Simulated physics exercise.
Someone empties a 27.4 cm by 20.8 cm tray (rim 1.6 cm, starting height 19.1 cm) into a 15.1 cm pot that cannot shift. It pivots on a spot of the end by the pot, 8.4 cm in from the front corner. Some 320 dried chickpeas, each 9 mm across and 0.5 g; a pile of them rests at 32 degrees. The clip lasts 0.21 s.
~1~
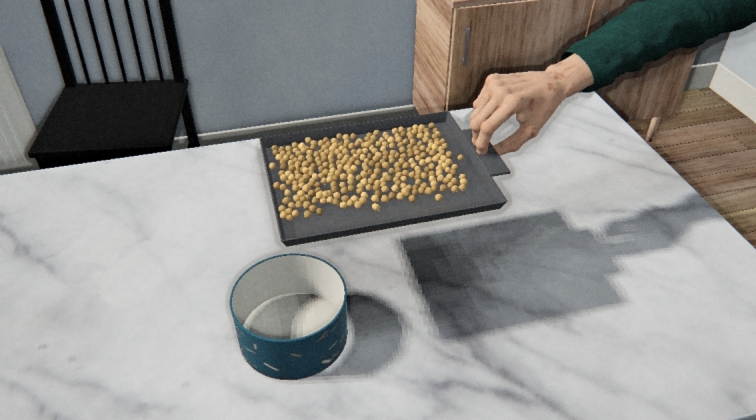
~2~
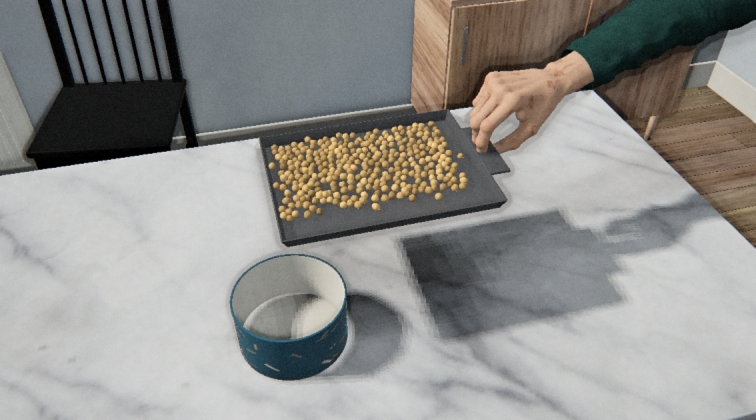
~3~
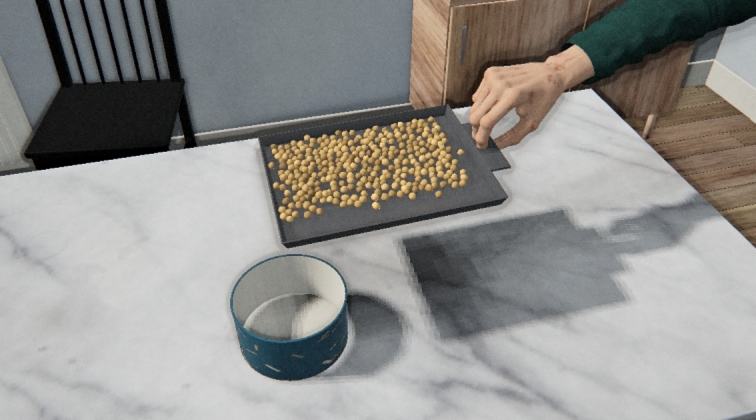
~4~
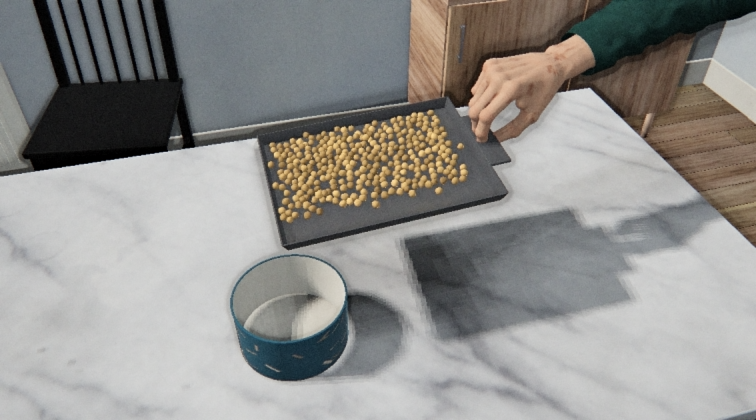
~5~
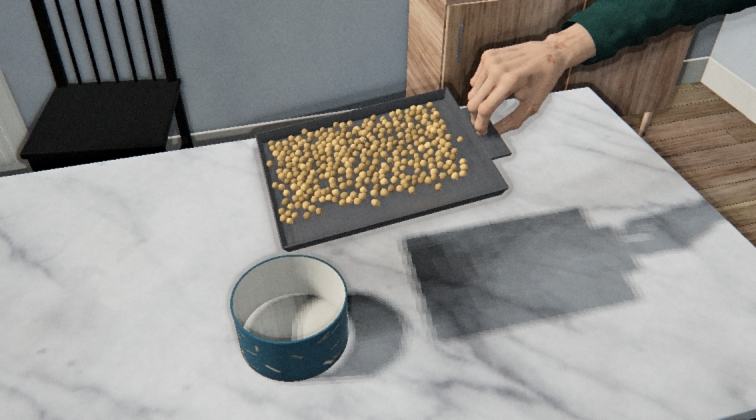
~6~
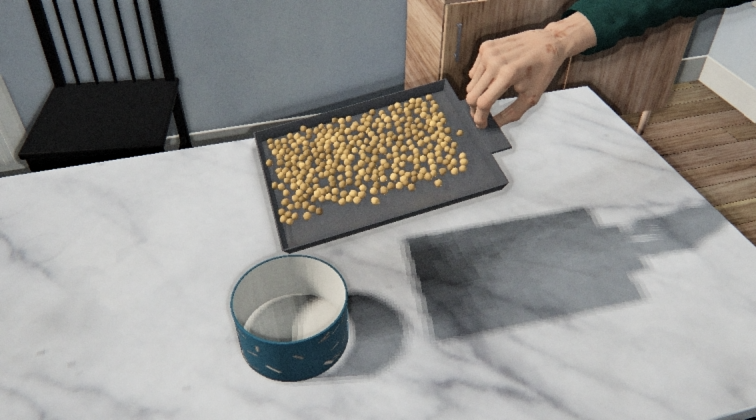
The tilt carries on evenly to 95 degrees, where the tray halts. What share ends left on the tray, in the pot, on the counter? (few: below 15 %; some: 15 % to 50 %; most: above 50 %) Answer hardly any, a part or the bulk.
Left on the tray: Hardly any; in the pot: The bulk; on the counter: Hardly any.
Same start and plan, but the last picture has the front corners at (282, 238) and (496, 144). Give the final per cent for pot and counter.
Pot 20, counter 80.
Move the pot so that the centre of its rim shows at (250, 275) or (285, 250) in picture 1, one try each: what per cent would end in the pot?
Some 45 and 15 per cent.
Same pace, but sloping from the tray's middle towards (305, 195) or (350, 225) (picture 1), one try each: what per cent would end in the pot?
About 55 and 85 per cent.
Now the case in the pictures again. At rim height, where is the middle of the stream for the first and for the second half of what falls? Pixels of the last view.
First near (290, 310), later near (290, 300).
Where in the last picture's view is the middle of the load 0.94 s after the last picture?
At about (290, 249).
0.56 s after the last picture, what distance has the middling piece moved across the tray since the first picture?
Some 10 cm.
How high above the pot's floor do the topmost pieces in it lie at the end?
About 3.0 cm.
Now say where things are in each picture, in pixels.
Tray tilt 0 degrees, front corners at (286, 237) and (501, 199); middle of the pieces at (365, 165); pot at (289, 294), in the first frame.
Tray tilt 1 degrees, front corners at (286, 237) and (501, 198); middle of the pieces at (364, 165), in the second frame.
Tray tilt 2 degrees, front corners at (286, 239) and (502, 195); middle of the pieces at (364, 163), in the third frame.
Tray tilt 5 degrees, front corners at (286, 241) and (502, 190), lowest corner left front; middle of the pieces at (364, 160), in the fourth frame.
Tray tilt 8 degrees, front corners at (286, 243) and (502, 185), lowest corner left front; middle of the pieces at (363, 156), in the fifth frame.
Tray tilt 11 degrees, front corners at (286, 245) and (502, 180), lowest corner left front; middle of the pieces at (362, 153); pot at (289, 296), in the sixth frame.
Then, 0.56 s after the last picture, tilt 50 degrees; the tray holds 95 %, the pot 0 %.
Then, 0.94 s after the last picture, tilt 77 degrees; the tray holds 60 %, the pot 30 %.
Then, 1.40 s after the last picture, tilt 95 degrees; the tray holds 0 %, the pot 95 %.
In the end, tray 0 %, pot 100 %, counter 0 %.
